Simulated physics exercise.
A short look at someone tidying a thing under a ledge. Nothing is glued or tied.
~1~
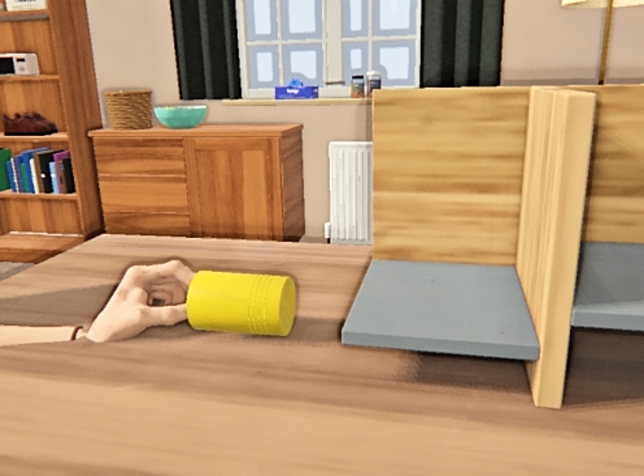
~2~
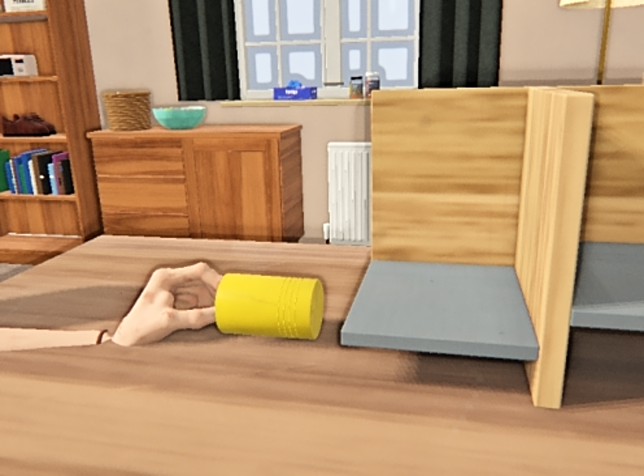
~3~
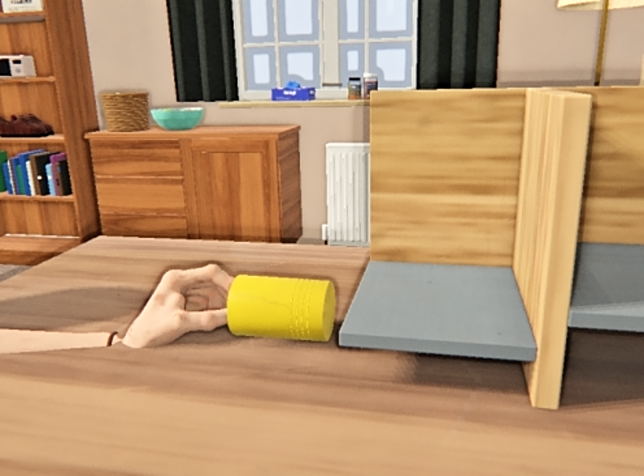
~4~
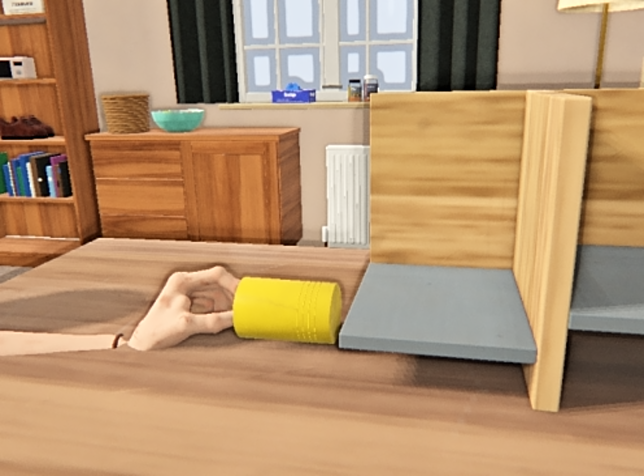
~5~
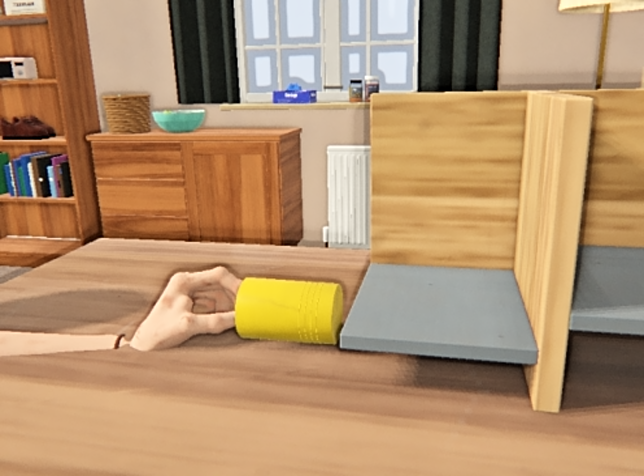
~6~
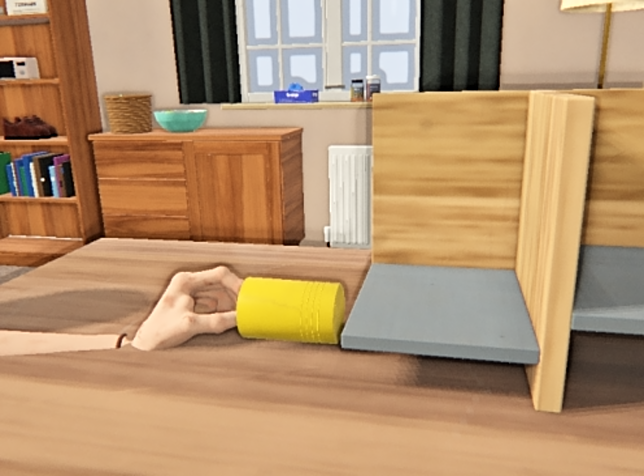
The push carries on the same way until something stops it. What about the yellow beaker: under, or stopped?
Outcome: The yellow beaker stops at the shelf.
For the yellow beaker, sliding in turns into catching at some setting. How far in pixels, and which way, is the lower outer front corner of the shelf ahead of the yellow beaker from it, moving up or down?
Some 24 pixels, up.
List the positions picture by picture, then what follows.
The first picture shows hand sliding it forward; yellow beaker (243, 303); shelf (543, 229).
The second picture shows hand sliding it forward; yellow beaker (271, 306); shelf (542, 229).
The third picture shows hand sliding it forward; yellow beaker (283, 308); shelf (540, 230).
The fourth picture shows hand sliding it forward; yellow beaker (289, 310); shelf (540, 232).
The fifth picture shows hand sliding it forward; yellow beaker (291, 311); shelf (541, 233).
The sixth picture shows hand sliding it forward; yellow beaker (292, 310); shelf (543, 233).
Then, 0.20 s past the last view, yellow beaker sliding up to the opening near (300, 311).
Then, 0.34 s past the last view, yellow beaker stopped at the opening near (311, 312).
Finally, the yellow beaker catches on the edge, near (311, 312).
